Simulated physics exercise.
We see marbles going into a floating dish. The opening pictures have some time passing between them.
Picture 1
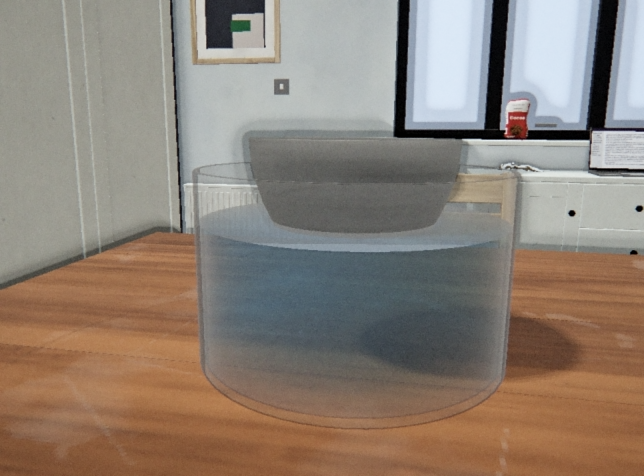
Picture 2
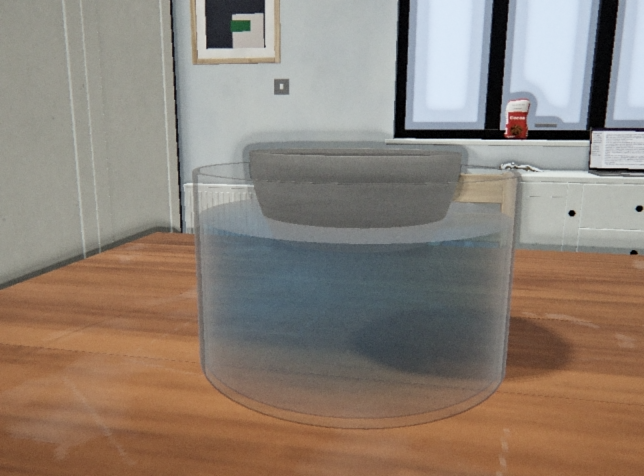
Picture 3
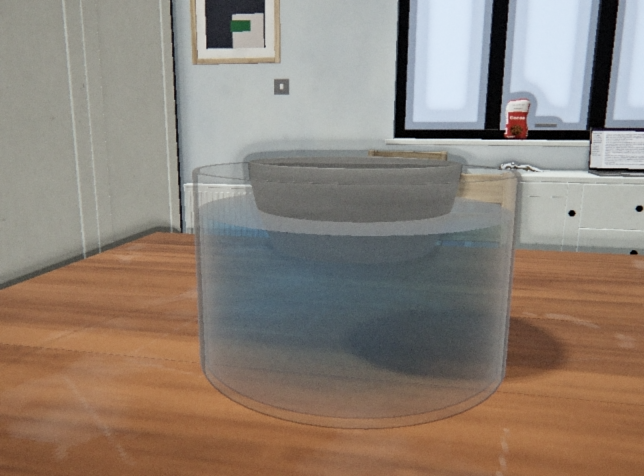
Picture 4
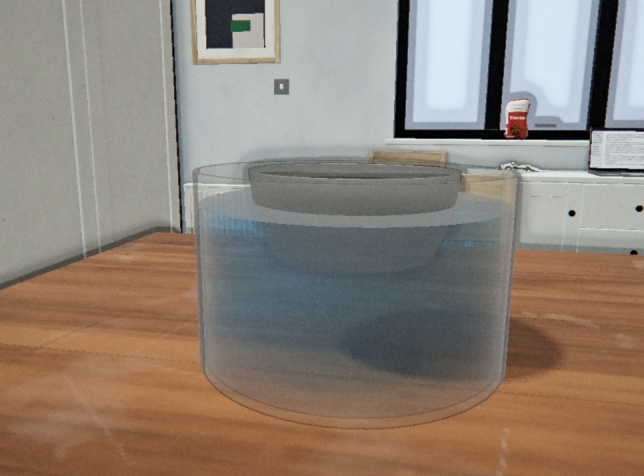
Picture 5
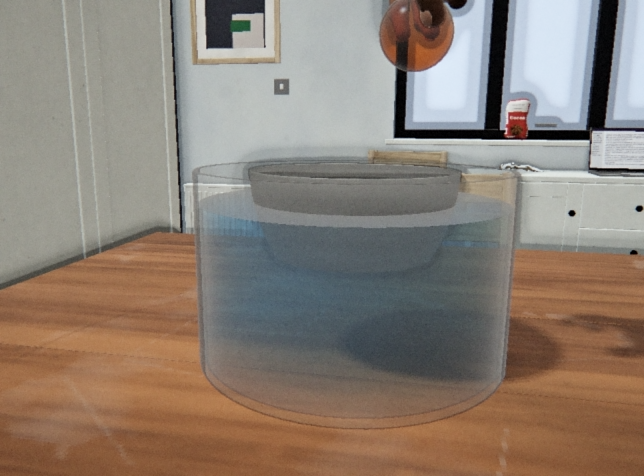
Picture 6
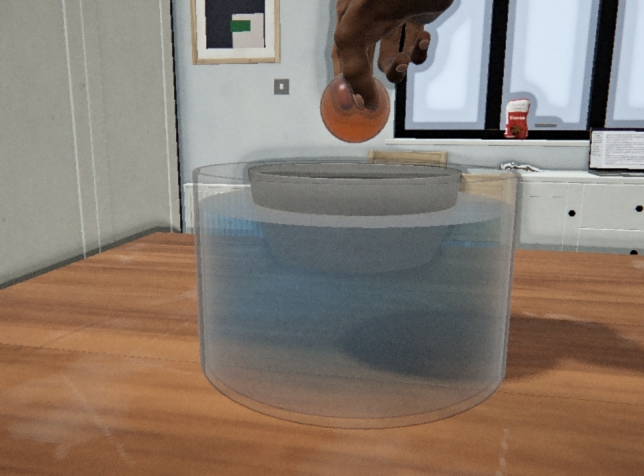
On a wooden table, a gray dish sank lower by stages in a clear container of water, then sat still while a hand brought an orange glass marble down from above, over the dish.
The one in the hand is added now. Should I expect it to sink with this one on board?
No, it stays up.
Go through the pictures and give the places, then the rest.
In the first frame, dish (354, 141) empty; most of its side above the surface.
In the second frame, dish (354, 154) with one aboard; about two thirds of its side above the surface.
In the third frame, dish (354, 164) with two aboard; about half of its side above the surface.
In the fourth frame, dish (354, 172) with three aboard; about a third of its side above the surface.
In the fifth frame, dish (354, 172) with three aboard; about a third of its side above the surface; the next glass marble in the hand at (416, 33).
In the sixth frame, dish (354, 172) with three aboard; about a third of its side above the surface; the next glass marble in the hand at (355, 107).
Next, the glass marble is in and the dish dips.
After that, it steadies; about a fifth of its side above the surface.
Finally, the dish floats; about a fifth of its side above the surface.
